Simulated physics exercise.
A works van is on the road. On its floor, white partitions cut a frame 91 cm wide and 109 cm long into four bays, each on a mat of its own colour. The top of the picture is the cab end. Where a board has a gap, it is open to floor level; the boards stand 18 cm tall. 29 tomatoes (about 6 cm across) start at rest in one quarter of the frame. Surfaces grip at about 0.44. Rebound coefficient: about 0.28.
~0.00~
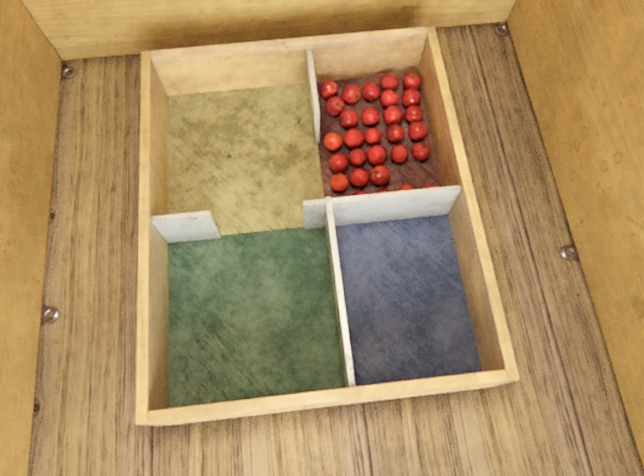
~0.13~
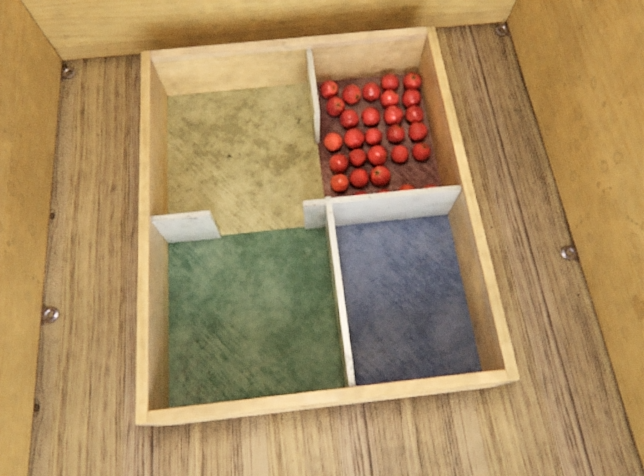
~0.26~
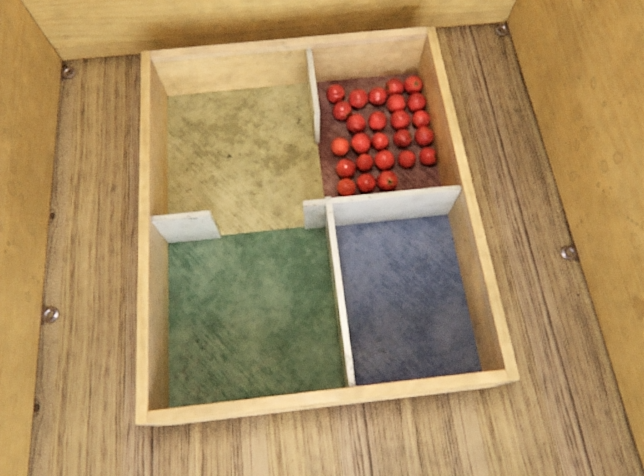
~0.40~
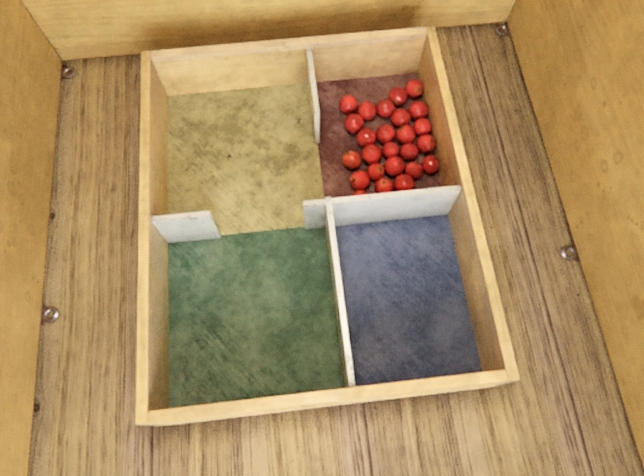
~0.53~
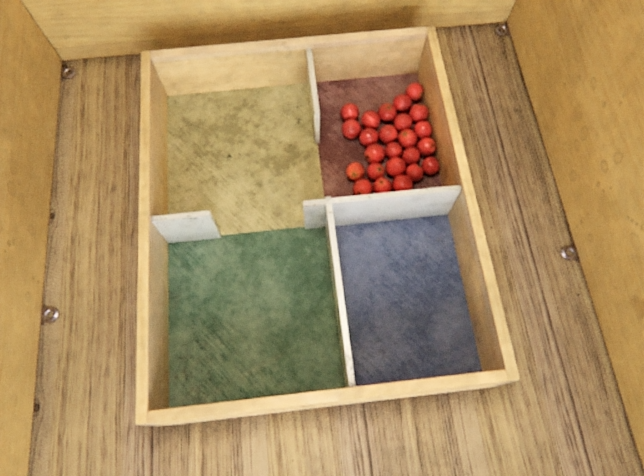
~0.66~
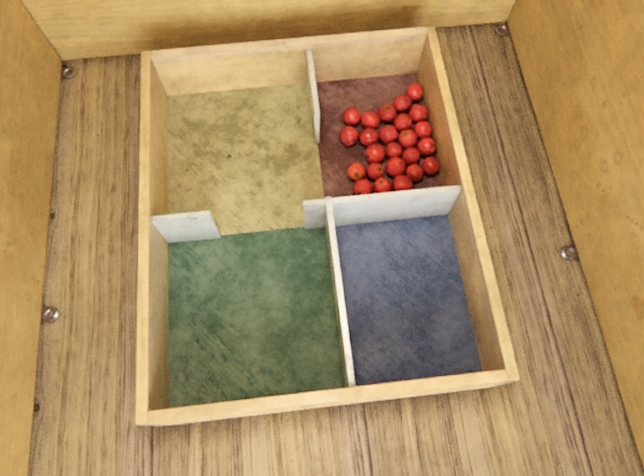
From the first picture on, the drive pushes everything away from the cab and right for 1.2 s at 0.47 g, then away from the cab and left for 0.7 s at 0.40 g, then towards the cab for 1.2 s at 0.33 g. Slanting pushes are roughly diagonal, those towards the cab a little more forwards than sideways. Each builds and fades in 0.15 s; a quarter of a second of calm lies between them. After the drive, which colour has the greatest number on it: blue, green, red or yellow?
Look in the red bay.
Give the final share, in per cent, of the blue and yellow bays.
About: Blue 0, yellow 30 per cent.
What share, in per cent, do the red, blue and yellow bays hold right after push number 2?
By then: Red 70, blue 0, yellow 20 per cent.
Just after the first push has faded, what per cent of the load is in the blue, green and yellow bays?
Blue 0, green 0, yellow 0 per cent.
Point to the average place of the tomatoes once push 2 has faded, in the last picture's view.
At about (343, 182).
After push 1 (1.44 s), 29 in the red bay.
After push 2 (2.39 s), 21 in the red bay, 2 in the green bay and 6 in the yellow bay.
After push 3 (3.84 s), 19 in the red bay, 2 in the green bay and 8 in the yellow bay.
When it is over (at 4.16 s), 19 in the red bay, 2 in the green bay and 8 in the yellow bay.
